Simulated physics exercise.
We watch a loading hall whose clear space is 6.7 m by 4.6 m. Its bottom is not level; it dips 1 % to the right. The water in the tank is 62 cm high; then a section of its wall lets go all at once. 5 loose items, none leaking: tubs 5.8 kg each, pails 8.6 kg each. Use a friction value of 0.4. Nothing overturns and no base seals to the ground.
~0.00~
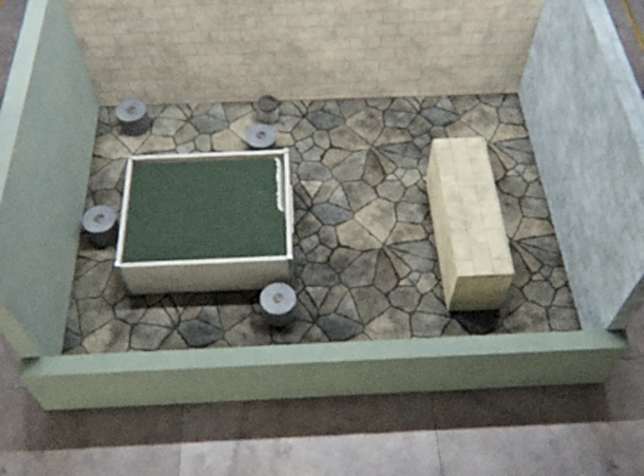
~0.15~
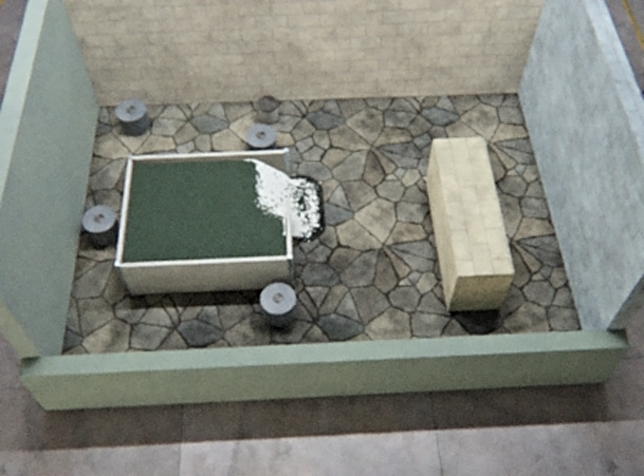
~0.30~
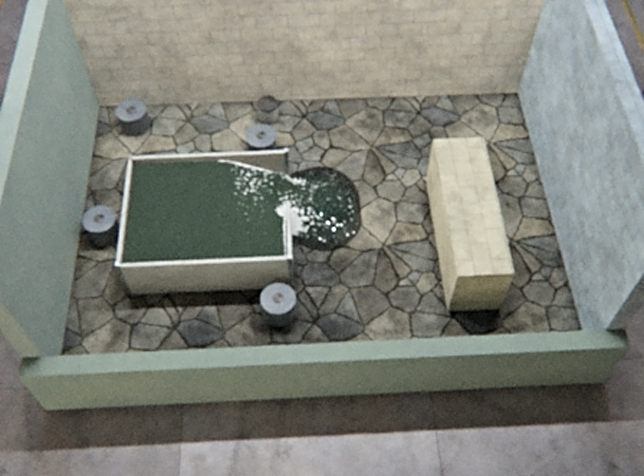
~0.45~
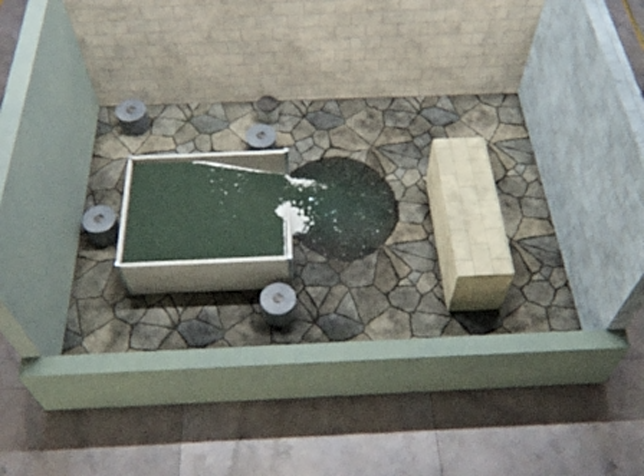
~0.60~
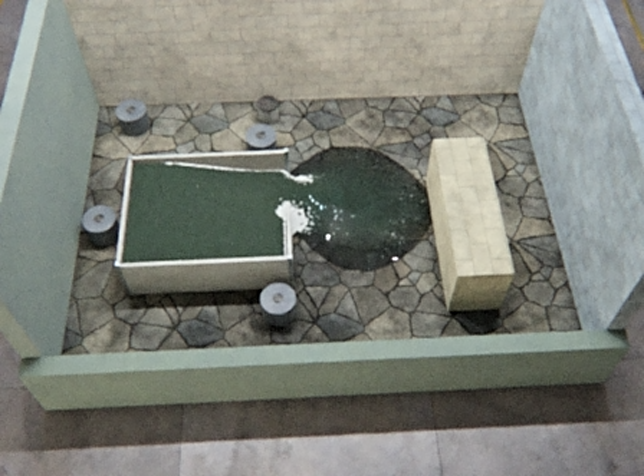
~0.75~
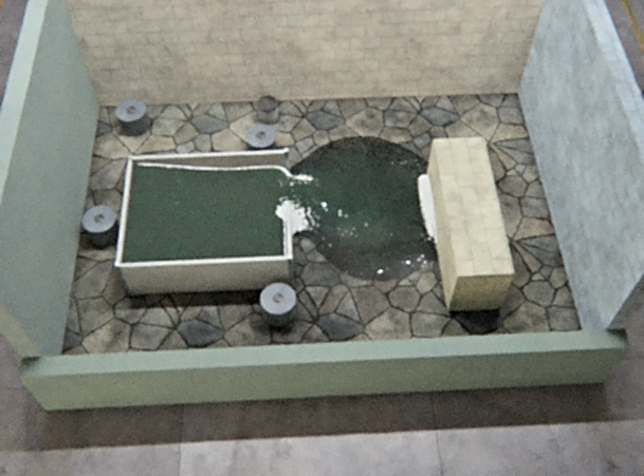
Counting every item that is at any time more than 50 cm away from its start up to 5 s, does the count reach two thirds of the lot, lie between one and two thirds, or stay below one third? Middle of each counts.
It stays below one third.
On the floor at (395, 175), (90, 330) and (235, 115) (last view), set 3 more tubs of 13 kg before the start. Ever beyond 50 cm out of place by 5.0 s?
One by one they come out larger, lesser, lesser.
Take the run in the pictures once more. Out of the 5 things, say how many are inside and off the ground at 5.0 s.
Just then, the number is 1.
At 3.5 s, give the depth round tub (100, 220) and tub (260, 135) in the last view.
Depths: Near 0 cm, then near 0 cm.
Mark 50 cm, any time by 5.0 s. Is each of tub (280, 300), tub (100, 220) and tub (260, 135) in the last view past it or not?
Well, the first one's too far, the next one's not that far and the last one's not that far.
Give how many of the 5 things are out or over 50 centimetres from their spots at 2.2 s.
I count 0 of them.
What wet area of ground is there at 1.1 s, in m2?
My estimate is roughly 10.0 m2.
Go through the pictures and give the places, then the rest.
The first frame shows a tub at (278, 298), on the bottom; a pail at (267, 103) rests on the ground; water covers 3.5 m2; 0 of 5 have shifted.
The second frame shows a tub at (278, 298), on the bottom; a pail at (267, 103) rests on the ground; 4.0 m2 under water; 0 of 5 have shifted.
The third frame shows a tub at (278, 298) rests on the ground; a pail at (267, 103), on the bottom; 4.8 m2 under water; 0 of 5 have shifted.
The fourth frame shows a tub at (278, 298), on the bottom; a pail at (267, 103), on the bottom; water covers 5.7 m2; 0 of 5 have shifted.
The fifth frame shows a tub at (278, 298), on the bottom; a pail at (267, 103), on the bottom; water covers 6.8 m2; 0 of 5 have shifted.
The sixth frame shows a tub at (278, 298) rests on the ground; a pail at (267, 103), on the bottom; 7.7 m2 under water; 0 of 5 have shifted.
After 1.1 s 0 of 5 are over 50 cm from their spots; 0 afloat.
After 2.2 s 0 of 5 are over 50 cm from their spots; 0 afloat.
After 3.5 s 0 of 5 are over 50 cm from their spots; 0 afloat.
After 5.0 s 1 of 5 are over 50 cm from their spots, and 1 have been at some point; 1 afloat.
